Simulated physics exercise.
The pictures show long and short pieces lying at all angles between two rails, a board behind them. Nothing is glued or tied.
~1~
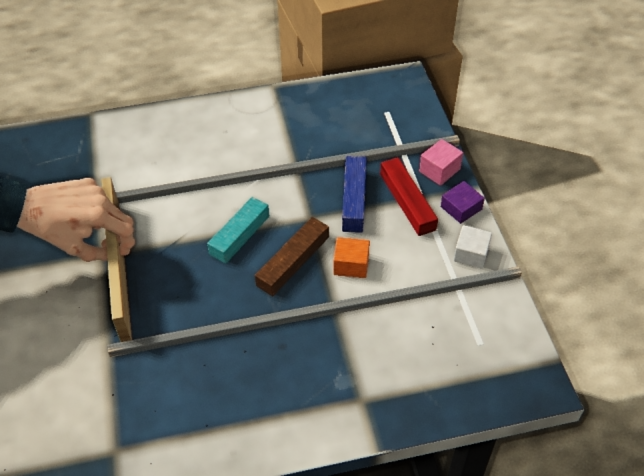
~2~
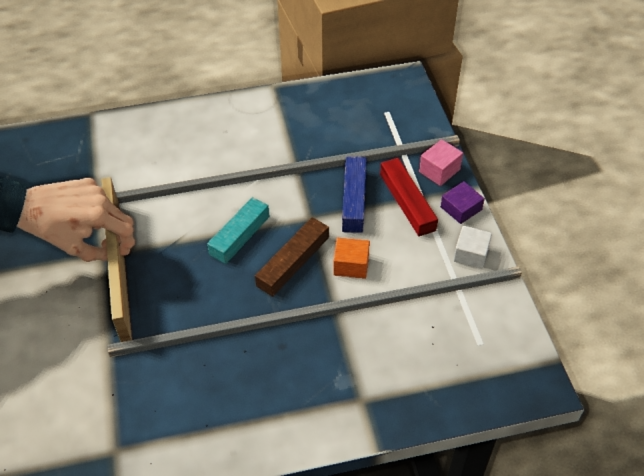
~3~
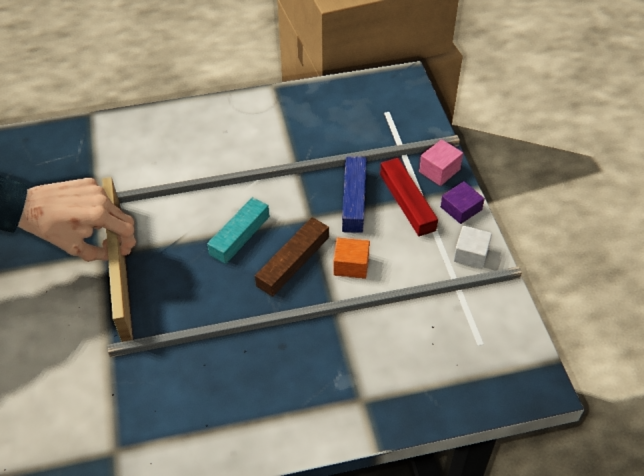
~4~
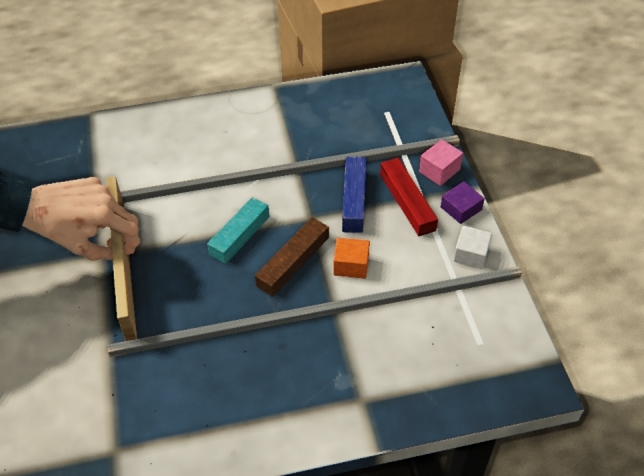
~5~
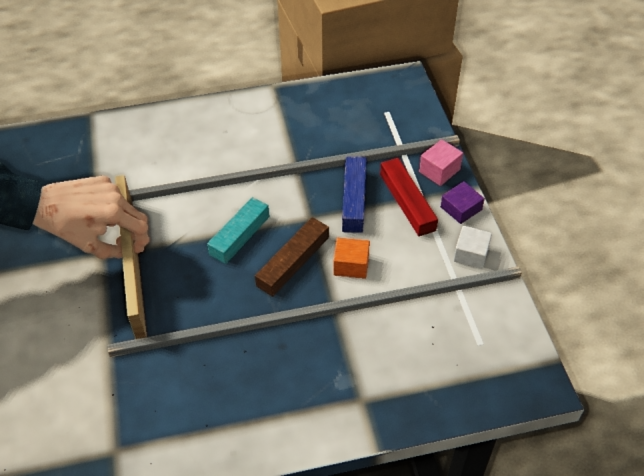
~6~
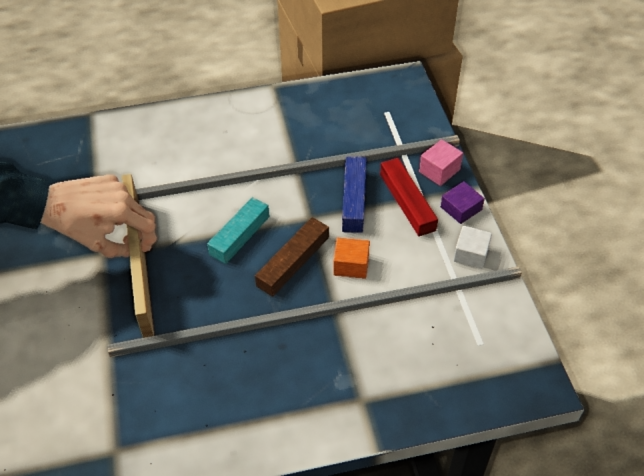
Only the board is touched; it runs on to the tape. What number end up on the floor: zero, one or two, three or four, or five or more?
In the end the number that fall off is three or four.
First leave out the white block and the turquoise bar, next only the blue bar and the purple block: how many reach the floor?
2 in the first case, 1 in the second.
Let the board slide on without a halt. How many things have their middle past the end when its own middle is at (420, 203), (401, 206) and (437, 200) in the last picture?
Place by place, 3, 1 and 4.
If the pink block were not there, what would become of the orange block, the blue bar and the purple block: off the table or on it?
The orange block is kept; the blue bar survives; the purple block goes over.
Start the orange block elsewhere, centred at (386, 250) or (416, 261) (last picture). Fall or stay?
In that order, it survives; stays on.
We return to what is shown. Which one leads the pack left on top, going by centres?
The red stick ends nearest.
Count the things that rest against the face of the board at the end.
That makes 2.
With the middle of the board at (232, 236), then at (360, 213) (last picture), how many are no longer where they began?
The counts are 1 and 6.
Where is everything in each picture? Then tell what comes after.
In the first frame, purple block (462, 202); pink block (441, 162); white block (473, 247); board (116, 257); tape (428, 215).
In the second frame, pink block (441, 163); red stick (408, 196).
In the third frame, white block (473, 247); blue bar (354, 194).
In the fourth frame, purple block (462, 203); turquoise bar (239, 230).
In the fifth frame, pink block (441, 163); brown bar (293, 256).
In the sixth frame, purple block (462, 203); pink block (441, 163); white block (473, 247); board (138, 253); tape (428, 215).
A little later, none off yet; purple block at rest near (462, 203); pink block at rest near (441, 163); white block at rest near (473, 247).
When it is over, the number that fall off is three or four; down, white block, pink block and purple block.
